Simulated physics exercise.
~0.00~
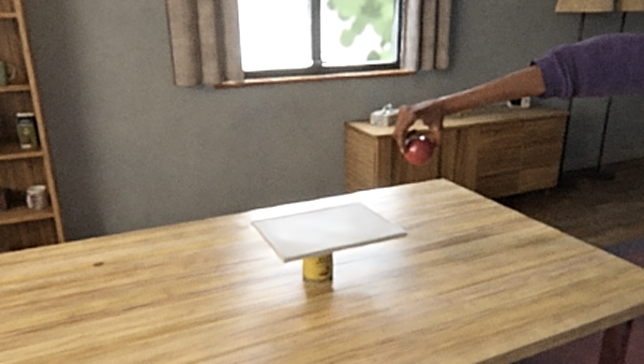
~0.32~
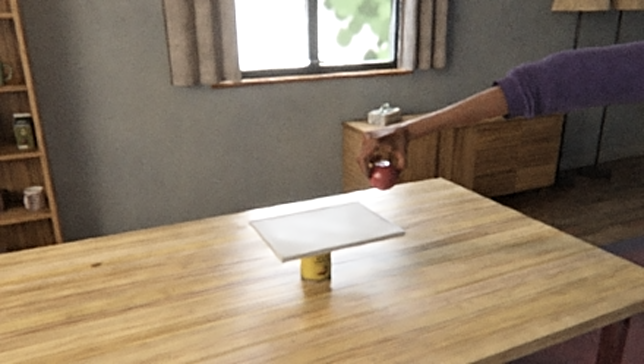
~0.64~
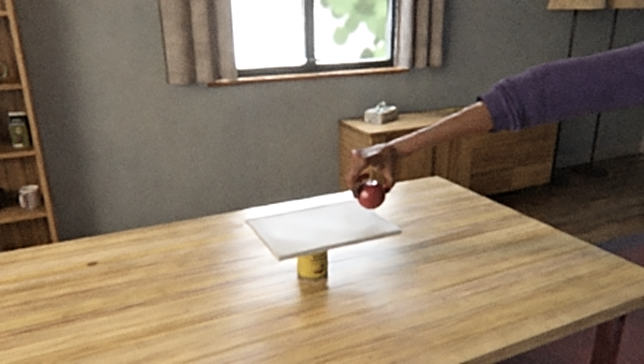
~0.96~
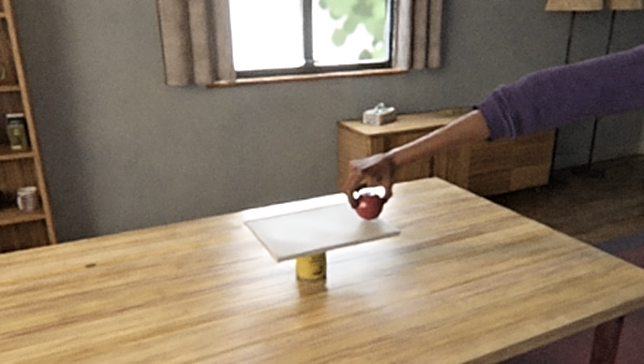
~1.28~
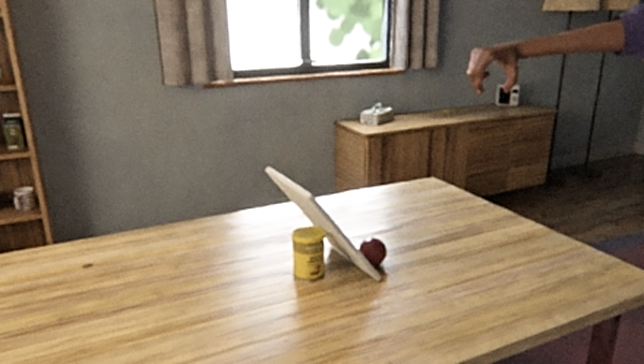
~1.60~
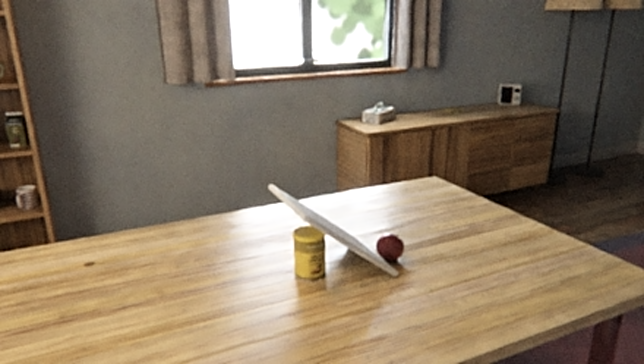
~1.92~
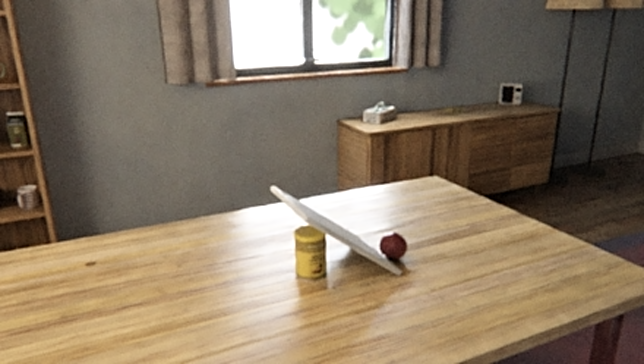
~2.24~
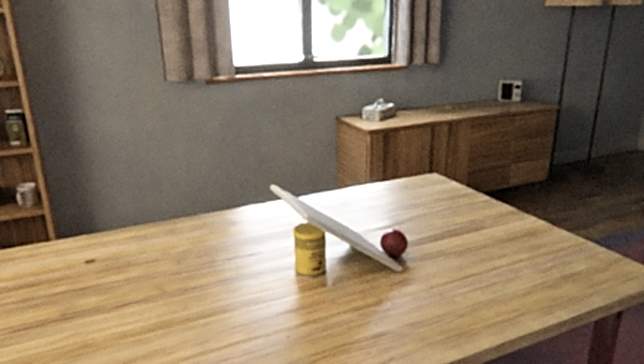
A hand carried a red apple leftward and lowered it onto the right side of a white lid balanced on a yellow tin, then let go; the lid tipped steeply and ended up leaning against the tin, with the fallen apple beside its lower end.
